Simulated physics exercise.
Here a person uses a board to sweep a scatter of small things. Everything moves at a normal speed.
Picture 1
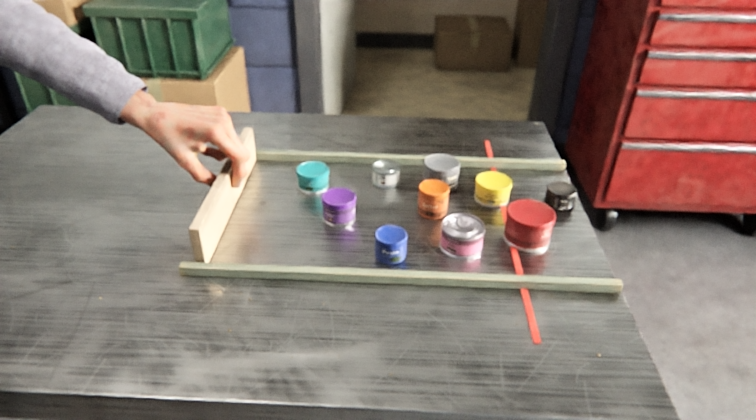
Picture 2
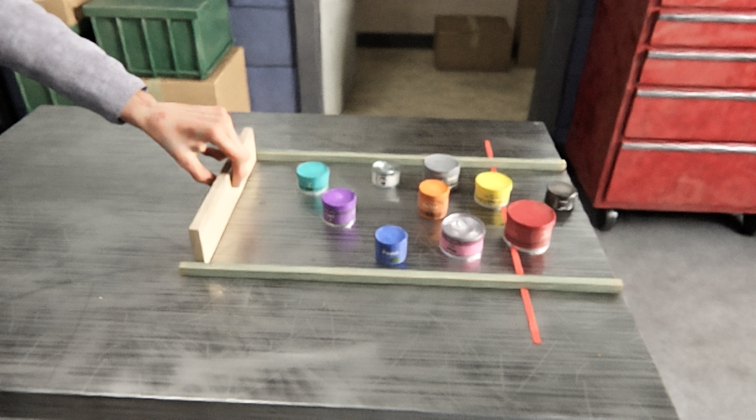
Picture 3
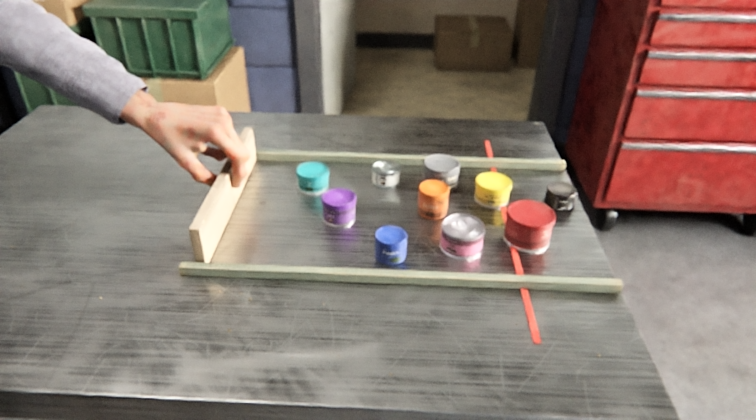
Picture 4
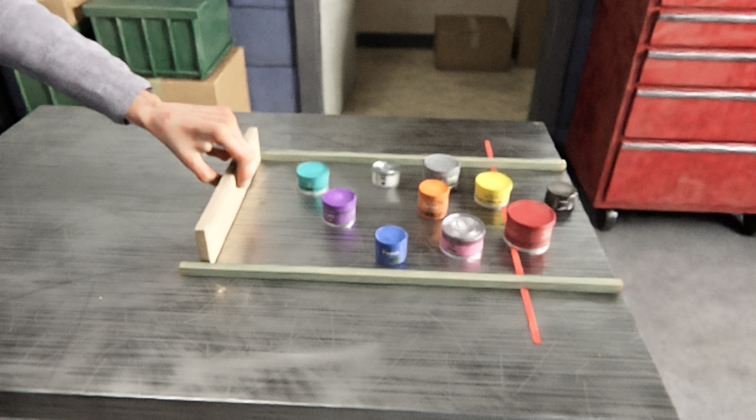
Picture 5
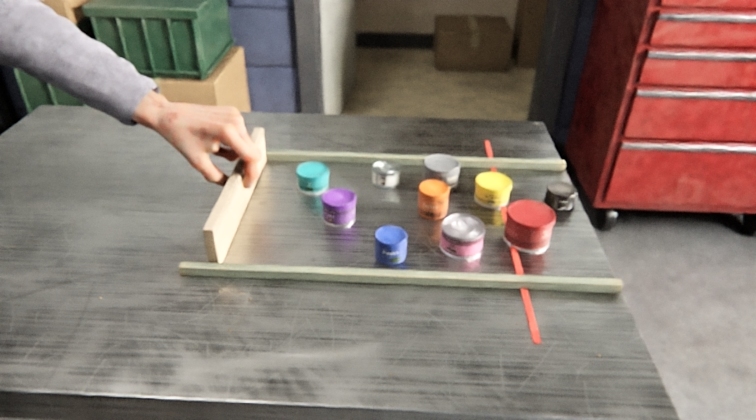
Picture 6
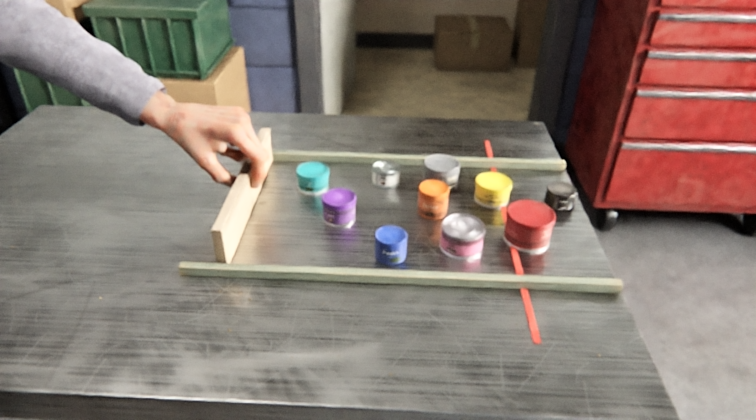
A hand held a wooden board upright on a dark table, still at first, then slid it slightly right toward colorful little tubs scattered between two rails, while the tubs stayed in place.
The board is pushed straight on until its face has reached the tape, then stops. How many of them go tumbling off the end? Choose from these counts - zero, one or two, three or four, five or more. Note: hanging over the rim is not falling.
Count: Zero.
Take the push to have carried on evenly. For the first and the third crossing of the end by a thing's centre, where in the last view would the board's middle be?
Earlier crossing: About (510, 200); later crossing: About (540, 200).
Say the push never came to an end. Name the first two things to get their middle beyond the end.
Earliest is the black tub; next is the red tin.
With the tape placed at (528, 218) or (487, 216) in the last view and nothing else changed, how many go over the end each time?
The first gives 1 and the second gives 0.
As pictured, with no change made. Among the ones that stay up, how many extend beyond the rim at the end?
The answer comes to 1.
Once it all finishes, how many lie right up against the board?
It touches 6.
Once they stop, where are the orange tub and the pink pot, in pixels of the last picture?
First at (519, 197); second at (536, 240).
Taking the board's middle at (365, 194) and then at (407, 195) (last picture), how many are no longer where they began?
I count 3 first and 6 after.
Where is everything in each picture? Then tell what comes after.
The first picture shows black tub (561, 196); red tin (529, 226); yellow tin (493, 190); board (228, 189); tape (506, 217).
The second picture shows red tin (529, 226); board (228, 189).
The third picture shows yellow tin (493, 190); purple pot (339, 207).
The fourth picture shows black tub (561, 196); blue tub (391, 245).
The fifth picture shows red tin (529, 226); orange tub (433, 200).
The sixth picture shows black tub (561, 196); red tin (529, 226); yellow tin (493, 190); board (247, 189); tape (506, 217).
Soon after, none off yet; black tub at rest near (561, 196); red tin at rest near (529, 226); yellow tin at rest near (493, 190).
At rest, the number that fall off is zero.
